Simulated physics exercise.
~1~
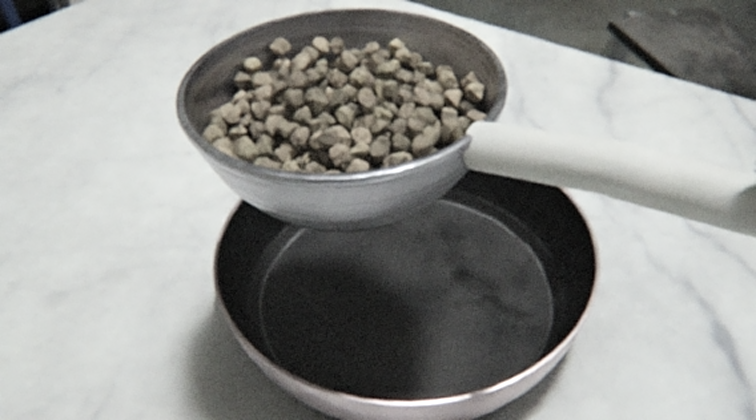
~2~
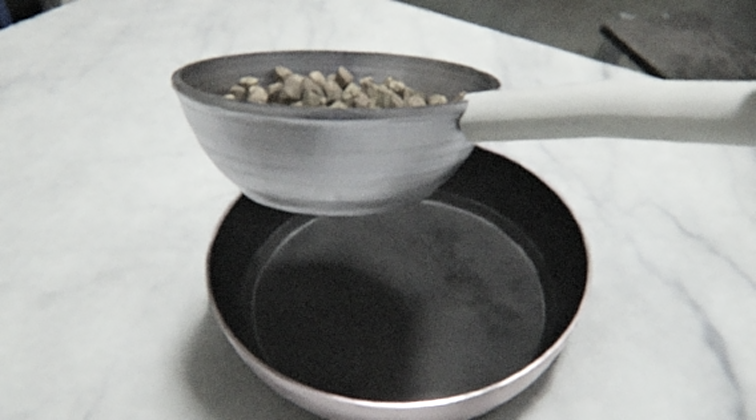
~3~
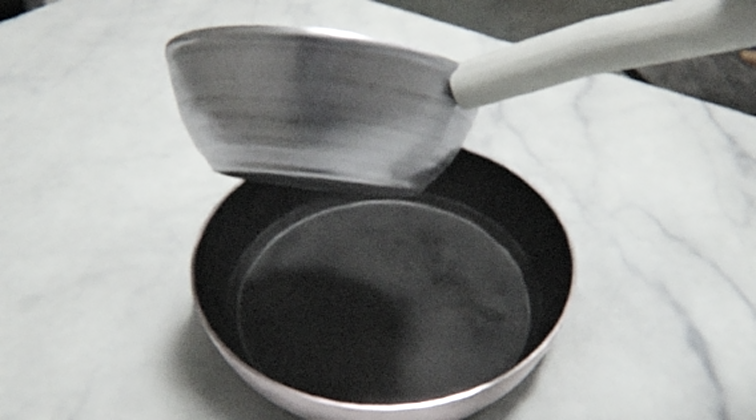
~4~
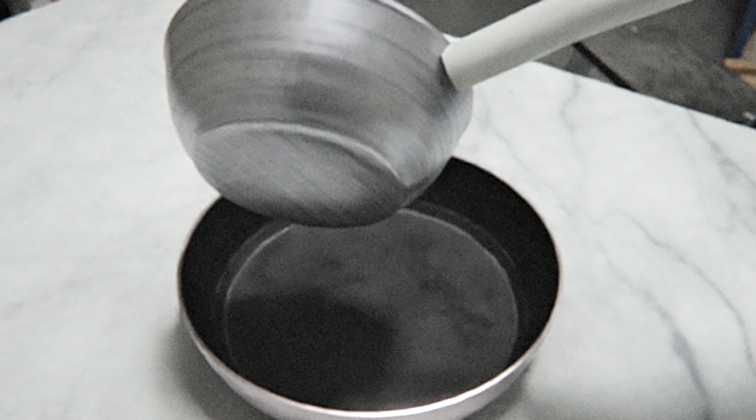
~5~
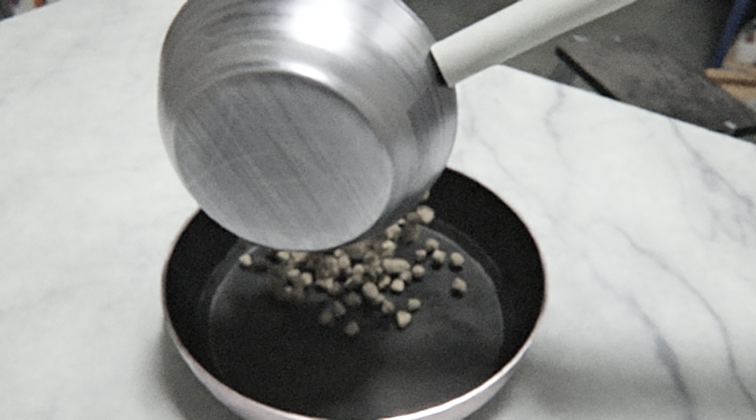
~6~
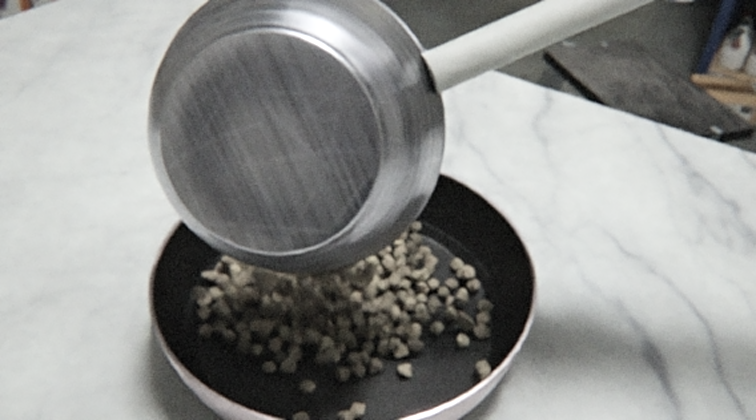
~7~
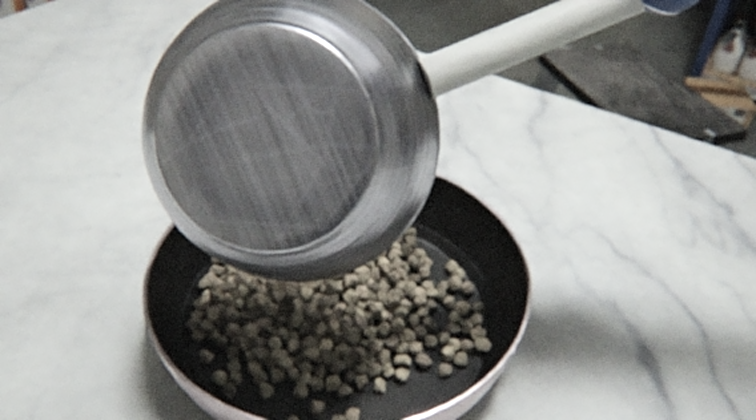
We see a metal pan with a pale handle, full of small grey-brown pieces of grit, held above an empty dark frying pan on a marble surface. It tips steadily over until the pieces tumble out, and ends upturned above the pieces spread across the frying pan.
